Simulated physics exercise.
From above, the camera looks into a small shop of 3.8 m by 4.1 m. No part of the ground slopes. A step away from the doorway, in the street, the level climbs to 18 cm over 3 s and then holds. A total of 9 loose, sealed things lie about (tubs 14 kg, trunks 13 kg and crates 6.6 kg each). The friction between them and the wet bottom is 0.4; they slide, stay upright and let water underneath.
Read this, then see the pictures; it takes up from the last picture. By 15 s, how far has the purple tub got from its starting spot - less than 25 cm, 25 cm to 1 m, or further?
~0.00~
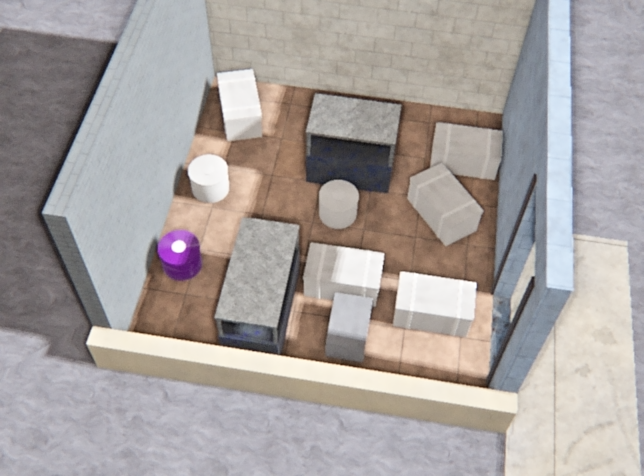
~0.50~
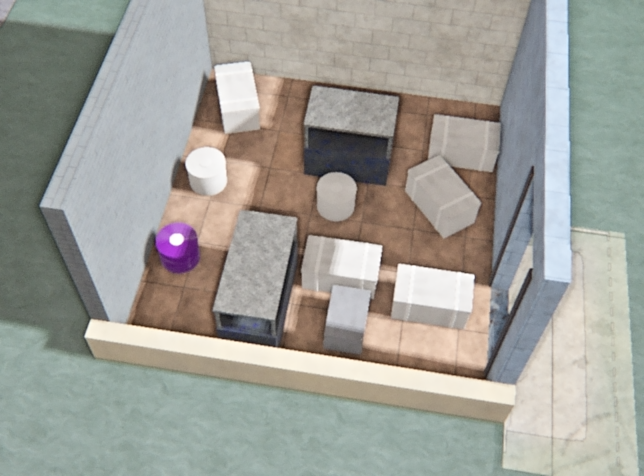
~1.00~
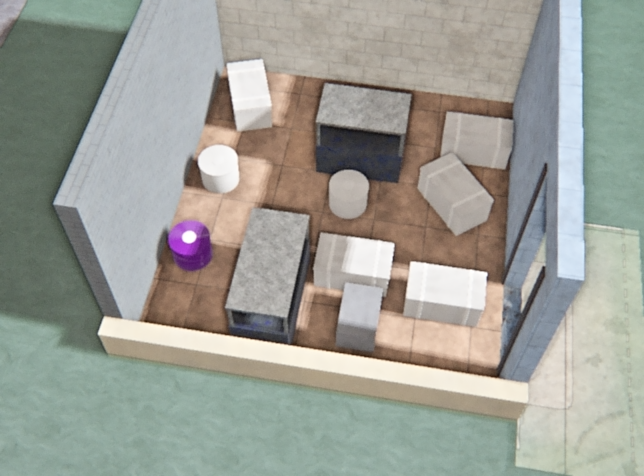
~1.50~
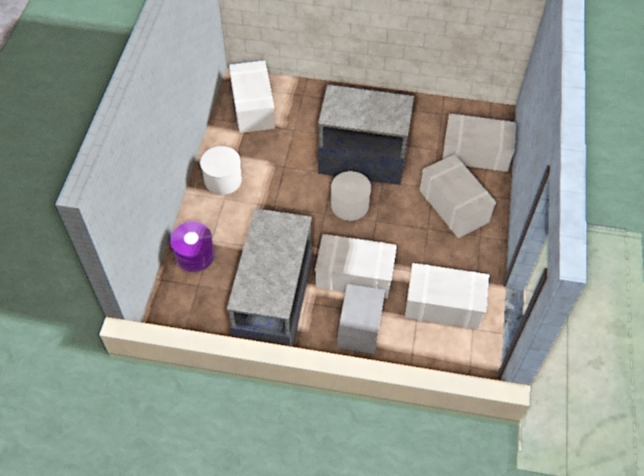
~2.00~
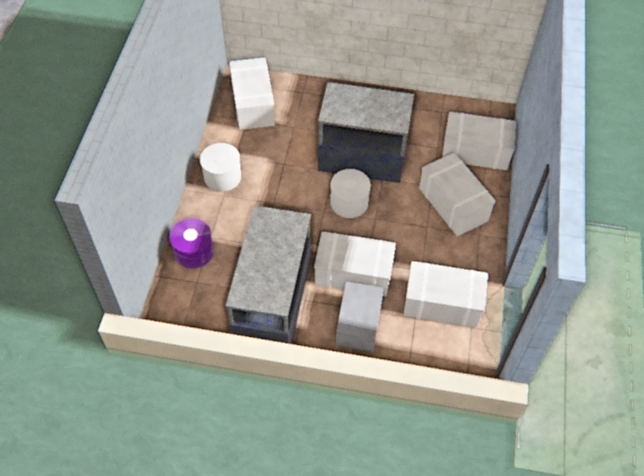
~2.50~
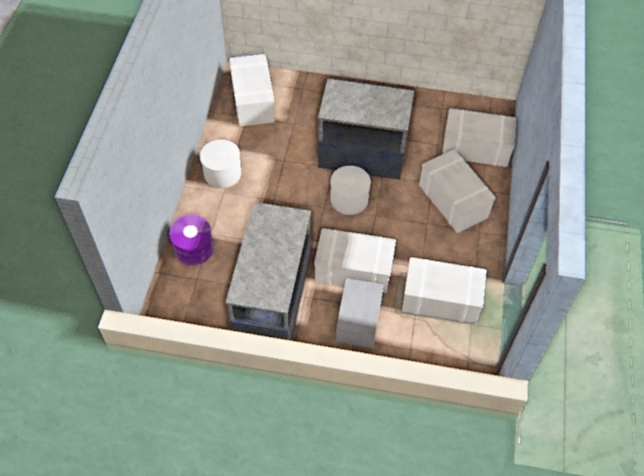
It is left a little way off.
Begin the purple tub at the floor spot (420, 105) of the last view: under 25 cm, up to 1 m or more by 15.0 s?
Outcome - it covers a small distance.
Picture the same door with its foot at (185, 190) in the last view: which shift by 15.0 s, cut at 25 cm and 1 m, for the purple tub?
Observation: Purple tub negligible displacement.
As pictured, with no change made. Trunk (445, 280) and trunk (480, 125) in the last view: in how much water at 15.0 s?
Roughly 9 and 9 cm.
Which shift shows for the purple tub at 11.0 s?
20 cm or so by then.
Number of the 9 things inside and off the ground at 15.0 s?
Total: 9.
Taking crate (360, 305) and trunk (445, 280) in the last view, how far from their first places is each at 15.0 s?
Respectively 250 and 150 centimetres.
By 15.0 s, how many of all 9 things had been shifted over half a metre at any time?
The count comes to 8.
After 3.5 s the purple tub is near (190, 232), 0.0 m from its start, aground; 0 afloat.
After 6.8 s the purple tub is near (190, 232), 0.0 m from its start, aground; 2 afloat.
After 11.0 s the purple tub is near (196, 247), 0.2 m from its start, aground; 6 afloat.
After 15.0 s the purple tub is near (186, 287), 0.7 m from its start, afloat; 9 afloat.
